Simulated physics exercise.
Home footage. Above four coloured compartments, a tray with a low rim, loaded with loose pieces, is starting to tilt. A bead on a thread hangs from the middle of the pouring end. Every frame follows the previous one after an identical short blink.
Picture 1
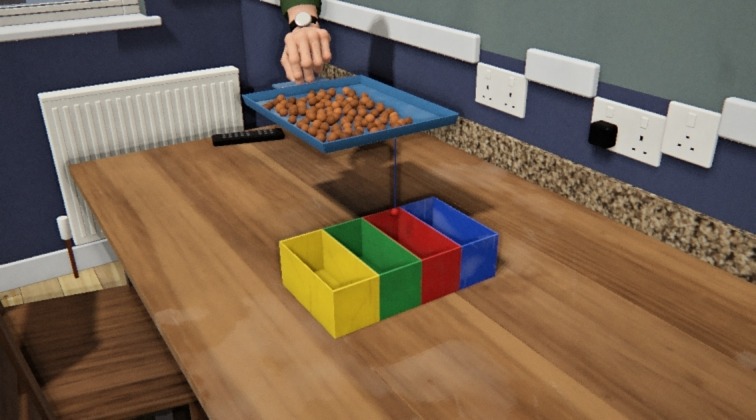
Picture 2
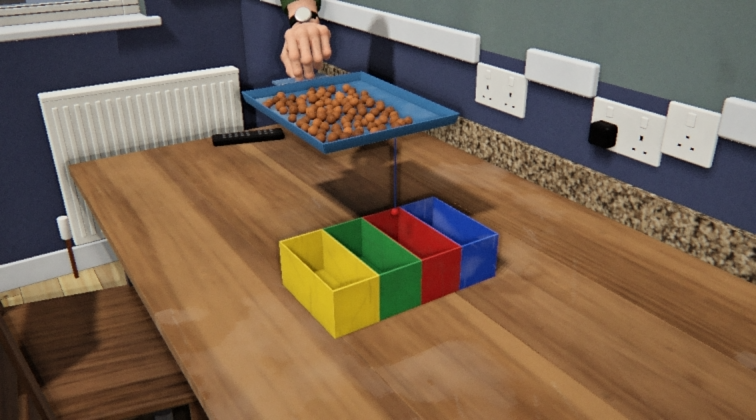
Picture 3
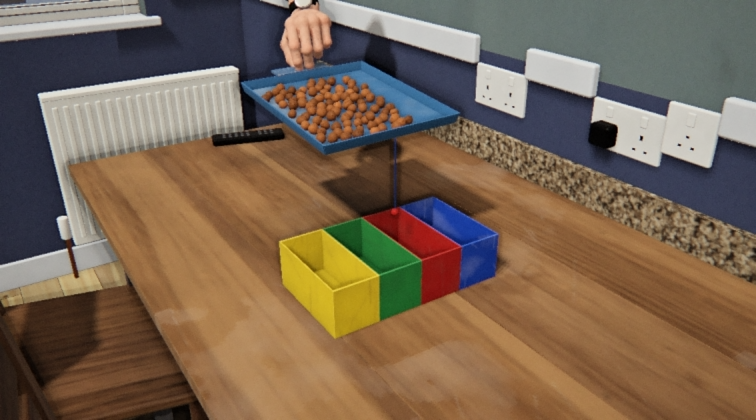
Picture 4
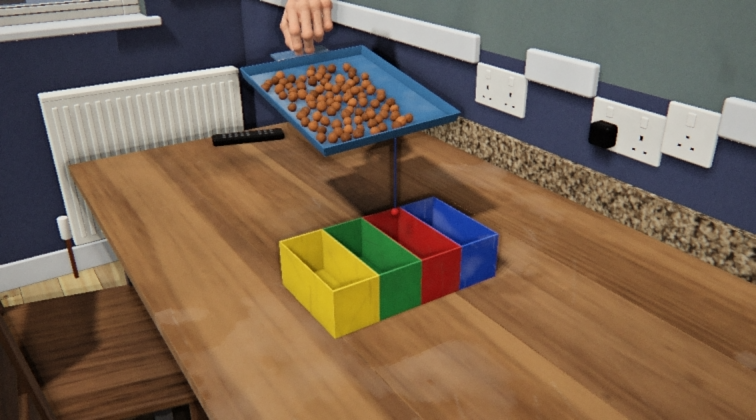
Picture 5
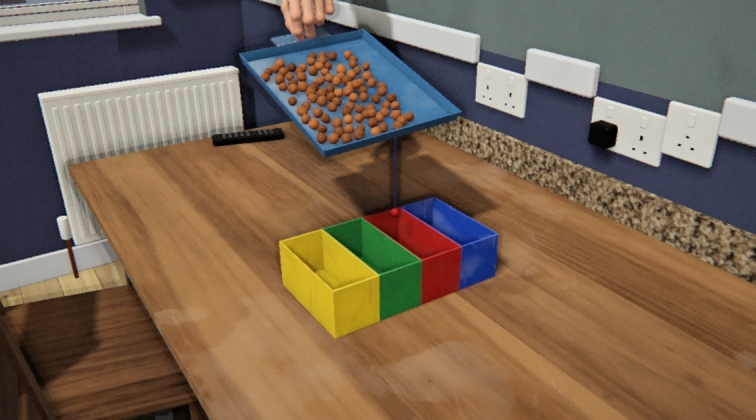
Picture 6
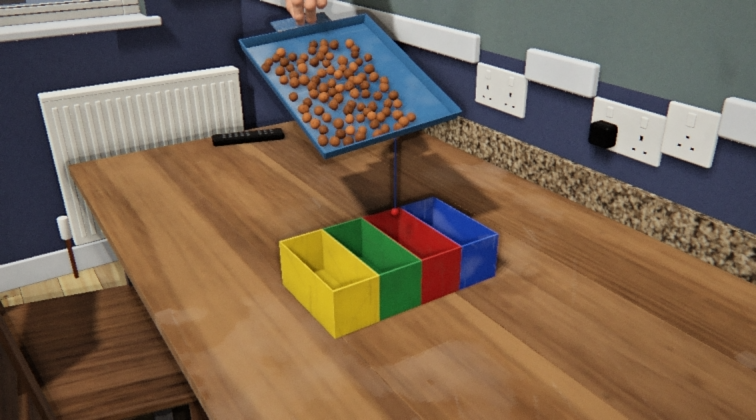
On a wooden table stood yellow, green, red and blue compartments, and above them a hand raised the back of a blue tray, tilting it steadily toward the viewer while its brown nuts spread apart.
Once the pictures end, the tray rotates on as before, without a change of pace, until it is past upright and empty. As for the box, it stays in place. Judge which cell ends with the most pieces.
The green cell ends with the most.
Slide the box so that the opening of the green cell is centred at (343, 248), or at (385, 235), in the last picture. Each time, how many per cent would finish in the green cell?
Roughly 40% first, roughly 30% second.
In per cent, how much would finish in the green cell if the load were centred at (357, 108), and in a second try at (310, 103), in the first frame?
Close to 40 and close to 40 per cent.
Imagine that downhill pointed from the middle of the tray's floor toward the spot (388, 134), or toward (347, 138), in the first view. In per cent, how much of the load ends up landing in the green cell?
In turn some 20 and 40 per cent.
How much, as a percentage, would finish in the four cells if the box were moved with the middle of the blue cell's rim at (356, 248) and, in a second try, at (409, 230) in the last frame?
First 60 %, then 90 %.
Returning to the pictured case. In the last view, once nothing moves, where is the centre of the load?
The centre settles at about (383, 284).
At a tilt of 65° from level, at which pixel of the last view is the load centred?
I'd put the middle of the pieces at roughly (361, 109).
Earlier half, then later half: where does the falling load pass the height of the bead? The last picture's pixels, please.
First near (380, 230), later near (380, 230).
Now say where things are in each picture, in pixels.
Corners of the pouring end near (325, 142) and (455, 113), level; middle of the load near (338, 113), hazelnuts; bead on its thread near (395, 212); yellow cell near (357, 302); green cell near (400, 286); red cell near (441, 271); blue cell near (479, 257), in the first picture.
Corners of the pouring end near (325, 143) and (456, 113), level; middle of the load near (338, 111), in the second picture.
Corners of the pouring end near (325, 144) and (456, 112), tipped barely, lowest at the left corner; middle of the load near (338, 107), in the third picture.
Corners of the pouring end near (325, 146) and (457, 111), tipped a little, lowest at the left corner; middle of the load near (338, 100), in the fourth picture.
Corners of the pouring end near (326, 148) and (457, 111), tipped clearly, lowest at the left corner; middle of the load near (339, 93), in the fifth picture.
Corners of the pouring end near (326, 150) and (458, 110), tipped clearly, lowest at the left corner; middle of the load near (340, 89), near a quarter on the move; yellow cell near (357, 302); green cell near (400, 286); red cell near (441, 271); blue cell near (479, 257), in the sixth picture.
Shortly afterwards, tray tipped steeply; the whole lot on the tray.
Next, tray tipped past a quarter turn; all but a few on the tray; only a few in the yellow cell; only a few in the green cell; only a few falling or outside the box.
Some moments later, tray tipped past a quarter turn; near a third in the green cell; near a quarter in the yellow cell; near a quarter in the red cell; a little in the blue cell; only a few falling or outside the box.
In the end, tray tipped past a quarter turn; near a third in the green cell; near a quarter in the yellow cell; near a quarter in the red cell; a little in the blue cell; only a few outside the box.
